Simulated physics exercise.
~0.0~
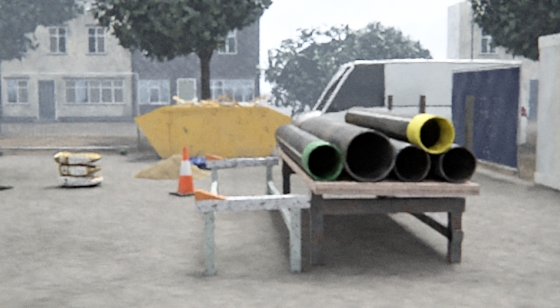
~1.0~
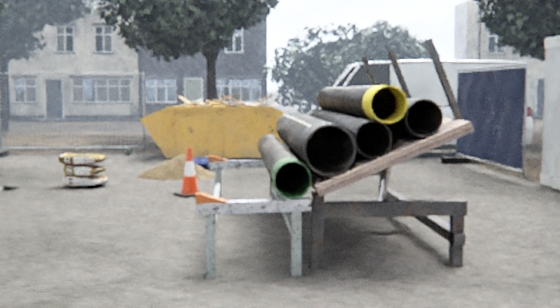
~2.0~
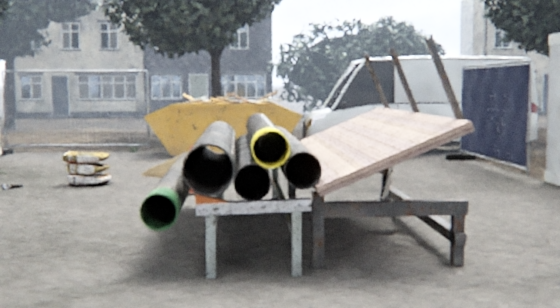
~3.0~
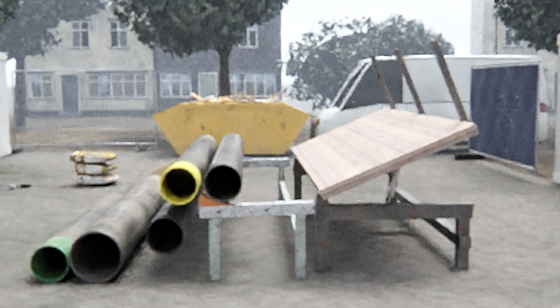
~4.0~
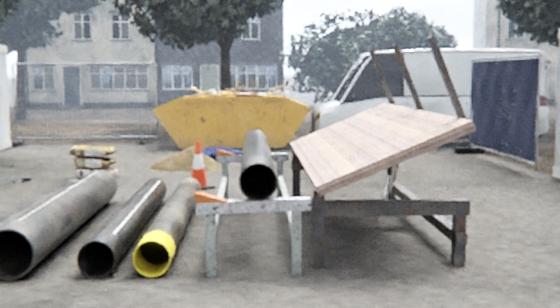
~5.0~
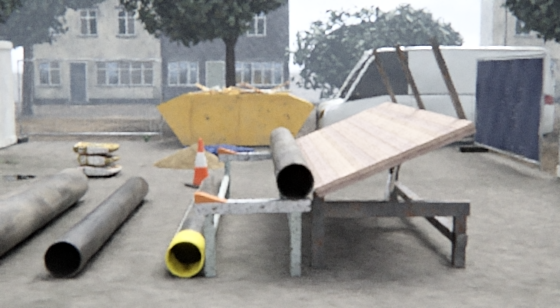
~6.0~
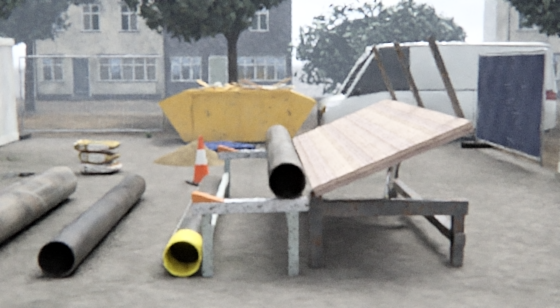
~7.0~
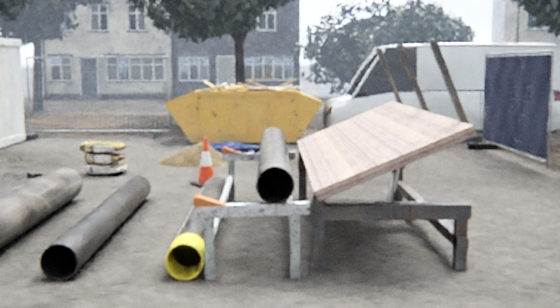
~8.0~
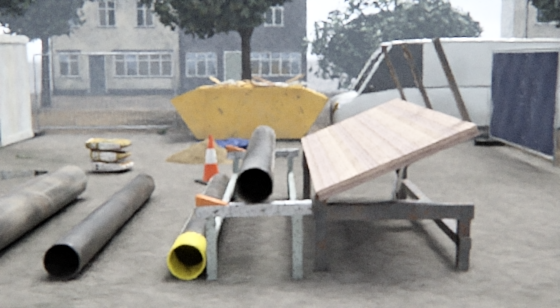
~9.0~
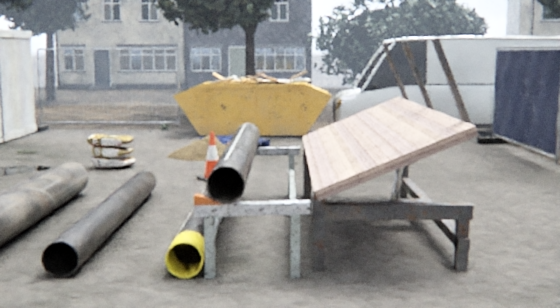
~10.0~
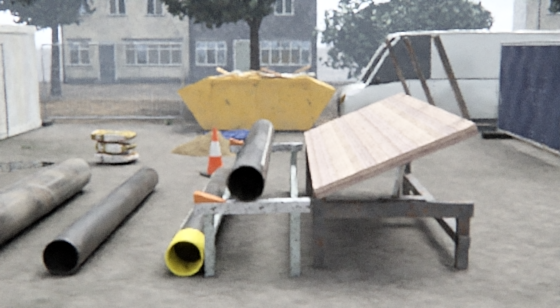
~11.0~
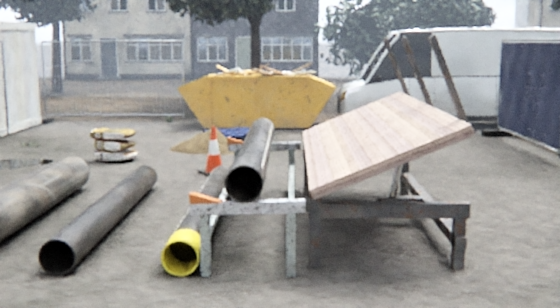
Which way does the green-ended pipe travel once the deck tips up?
It rolls to the left, crossing the low rack and dropping off its far side onto the ground.
